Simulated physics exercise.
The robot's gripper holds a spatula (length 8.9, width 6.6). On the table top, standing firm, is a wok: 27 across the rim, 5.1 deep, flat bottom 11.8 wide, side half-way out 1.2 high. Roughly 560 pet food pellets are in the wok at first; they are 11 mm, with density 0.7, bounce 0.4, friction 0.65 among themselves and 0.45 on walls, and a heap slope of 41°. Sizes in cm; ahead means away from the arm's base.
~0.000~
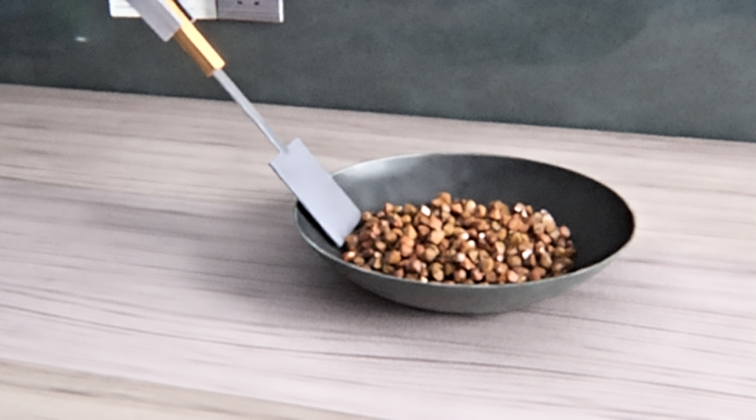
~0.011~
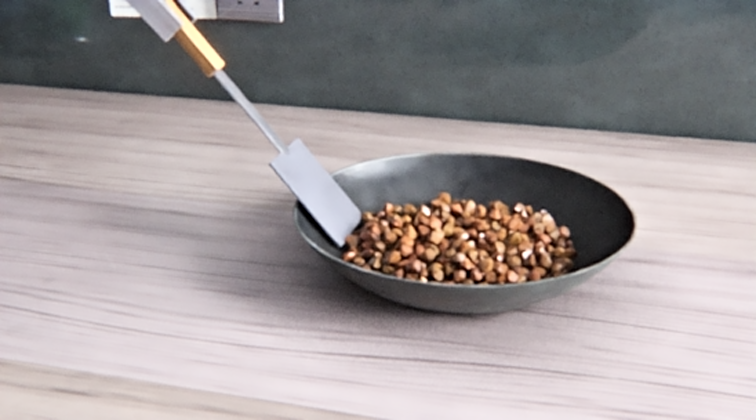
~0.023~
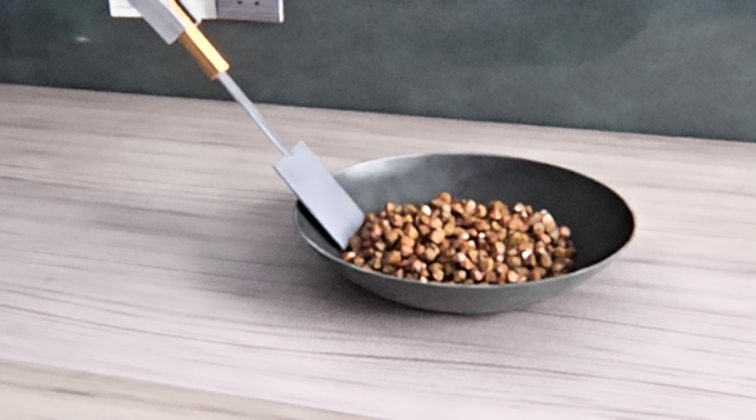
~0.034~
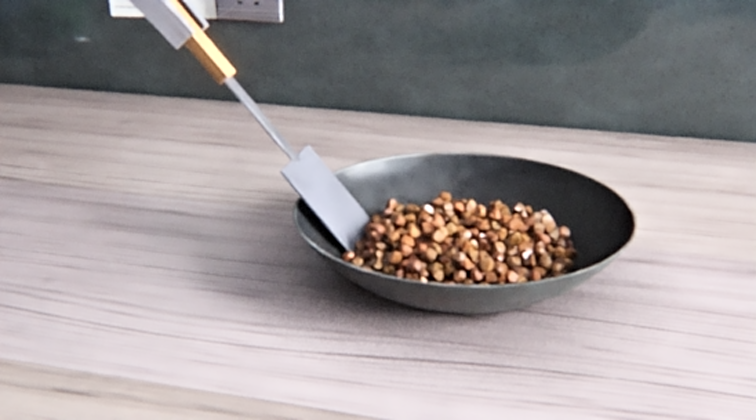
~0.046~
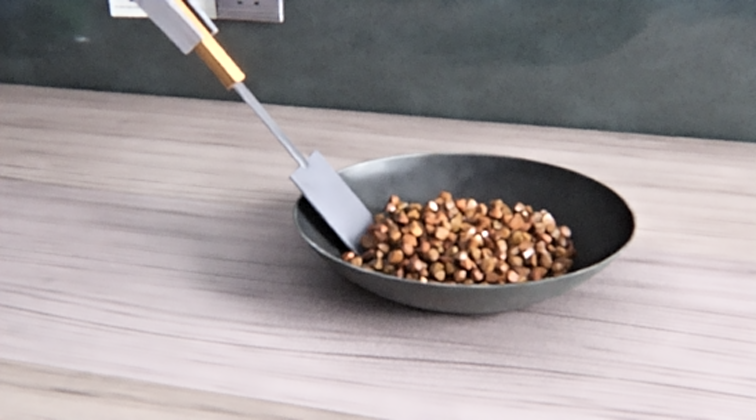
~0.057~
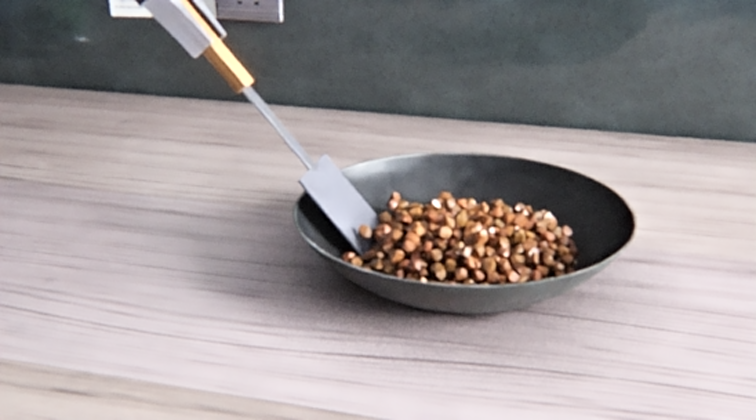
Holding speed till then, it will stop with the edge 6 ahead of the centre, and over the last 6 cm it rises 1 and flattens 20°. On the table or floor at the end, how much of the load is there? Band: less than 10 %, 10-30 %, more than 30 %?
Less than 10 %.
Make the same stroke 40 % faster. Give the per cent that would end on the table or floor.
I'd expect near 5 per cent.
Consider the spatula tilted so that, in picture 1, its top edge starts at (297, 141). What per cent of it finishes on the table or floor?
Roughly 5 percent ends on the table or floor.
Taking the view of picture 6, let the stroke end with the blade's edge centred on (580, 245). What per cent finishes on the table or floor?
Something close to 25 in a hundred.
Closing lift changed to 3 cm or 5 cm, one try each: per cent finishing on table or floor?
Result, in order: Approx. 0 % and 5 %.
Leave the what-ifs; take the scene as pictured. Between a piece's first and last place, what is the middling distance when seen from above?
5 cm.
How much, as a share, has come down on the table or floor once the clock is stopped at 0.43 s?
Close to 5 per cent of the load.
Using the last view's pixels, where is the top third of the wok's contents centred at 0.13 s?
Roughly pixel (505, 239).
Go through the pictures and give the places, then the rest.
The first frame shows the spatula top edge at (283, 150), sloping 49°; upper third of the load around (458, 237), from x 350 to 570, top at y 200; 561 in the wok.
The second frame shows the spatula top edge at (284, 150), sloping 49°; upper third of the load around (458, 237), from x 350 to 570, top at y 200.
The third frame shows the spatula top edge at (287, 153), sloping 49°; upper third of the load around (460, 237), from x 350 to 570, top at y 200.
The fourth frame shows the spatula top edge at (294, 158), sloping 49°; upper third of the load around (458, 237), from x 345 to 570, top at y 200.
The fifth frame shows the spatula top edge at (303, 163), sloping 49°; upper third of the load around (461, 235), from x 345 to 570, top at y 200.
The sixth frame shows the spatula top edge at (312, 167), sloping 49°; upper third of the load around (464, 234), from x 350 to 575, top at y 200; 561 in the wok.
After 0.13 s, sloping 49°, highest piece 7 above the table; 561 in the wok.
After 0.19 s, sloping 41°, highest piece 6 above the table; 561 in the wok.
After 0.43 s, sloping 29°, highest piece 7 above the table; 543 in the wok, 17 on the table or floor, 1 on the blade or in flight.
After 1.48 s, sloping 29°, highest piece 7 above the table; 543 in the wok, 18 on the table or floor.
In the end, 543 in the wok, 18 on the table or floor. That is 3 % on the table or floor.
